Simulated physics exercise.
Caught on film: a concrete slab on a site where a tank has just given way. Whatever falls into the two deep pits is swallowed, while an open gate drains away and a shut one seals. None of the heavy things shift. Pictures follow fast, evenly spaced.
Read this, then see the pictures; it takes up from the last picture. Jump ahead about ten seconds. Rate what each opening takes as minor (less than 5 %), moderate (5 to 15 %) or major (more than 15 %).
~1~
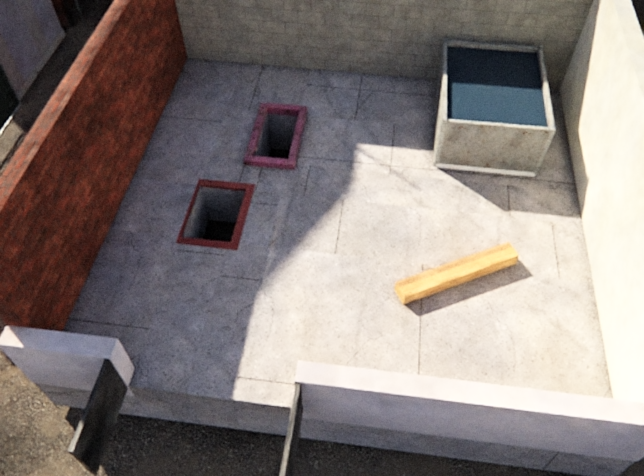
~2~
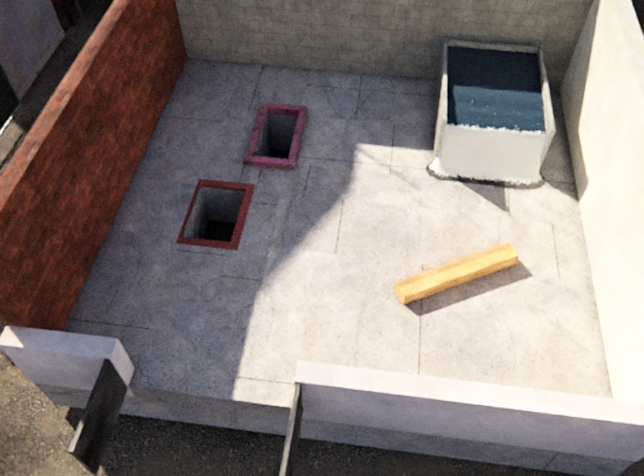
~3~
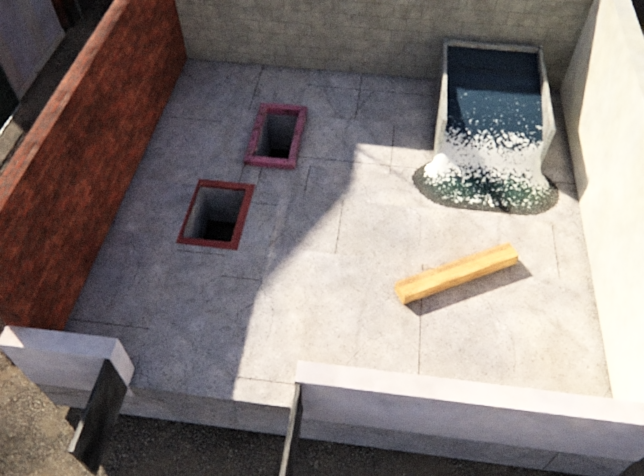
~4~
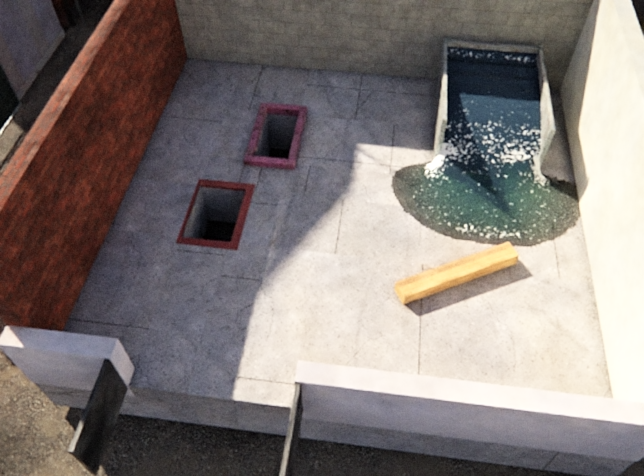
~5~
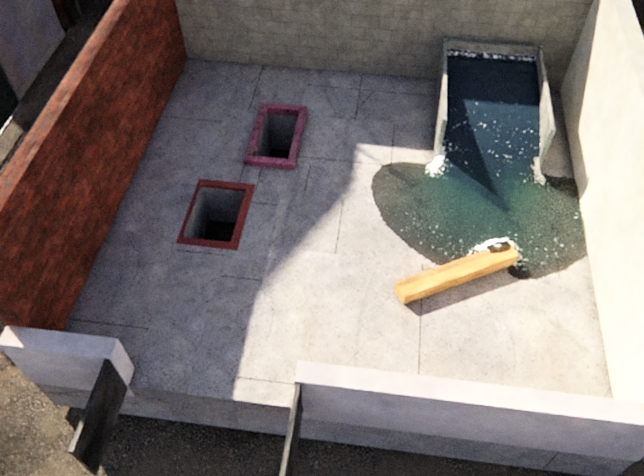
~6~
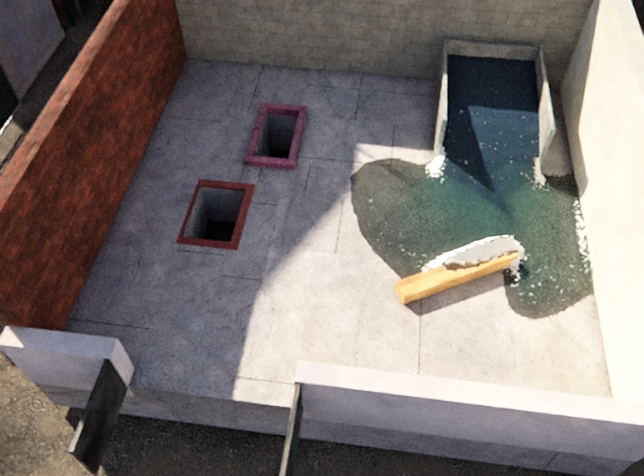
The gate - major, the pink pit - minor, the red pit - major.
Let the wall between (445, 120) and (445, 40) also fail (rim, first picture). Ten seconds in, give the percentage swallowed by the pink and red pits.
Pink about 20 %, red about 25 %.
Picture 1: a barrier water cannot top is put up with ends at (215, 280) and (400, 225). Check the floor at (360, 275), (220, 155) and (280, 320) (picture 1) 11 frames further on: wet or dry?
Taking the three spots in the order asked, they are waterlogged, bone-dry and waterlogged.
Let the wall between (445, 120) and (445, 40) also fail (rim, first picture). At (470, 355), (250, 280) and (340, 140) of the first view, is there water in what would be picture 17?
Taking them in order, I'd say not reached, swamped and swamped.
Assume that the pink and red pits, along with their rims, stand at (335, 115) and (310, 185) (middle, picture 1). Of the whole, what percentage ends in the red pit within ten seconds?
Share, red pit, approx.: 10 in a hundred.
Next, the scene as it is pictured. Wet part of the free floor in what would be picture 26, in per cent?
Close to 55 in a hundred, I think.
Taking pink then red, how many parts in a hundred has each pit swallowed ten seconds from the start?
Roughly 0 and 18 %.
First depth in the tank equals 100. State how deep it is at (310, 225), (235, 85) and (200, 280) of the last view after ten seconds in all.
The three come to some 4, 8 and 6 per cent respectively.
A moment on, water covers 35 % of the floor; the gate 0 %, the pink pit 0 %, the red pit 0 %.
Next, water covers 50 % of the floor; the gate 1 %, the pink pit 0 %, the red pit 0 %.
Then, water covers 55 % of the floor; the gate 7 %, the pink pit 0 %, the red pit 1 %.
Later, water covers 80 % of the floor; the gate 11 %, the pink pit 0 %, the red pit 8 %.
In the end, water covers 95 % of the floor; the gate 18 %, the pink pit 0 %, the red pit 19 %.
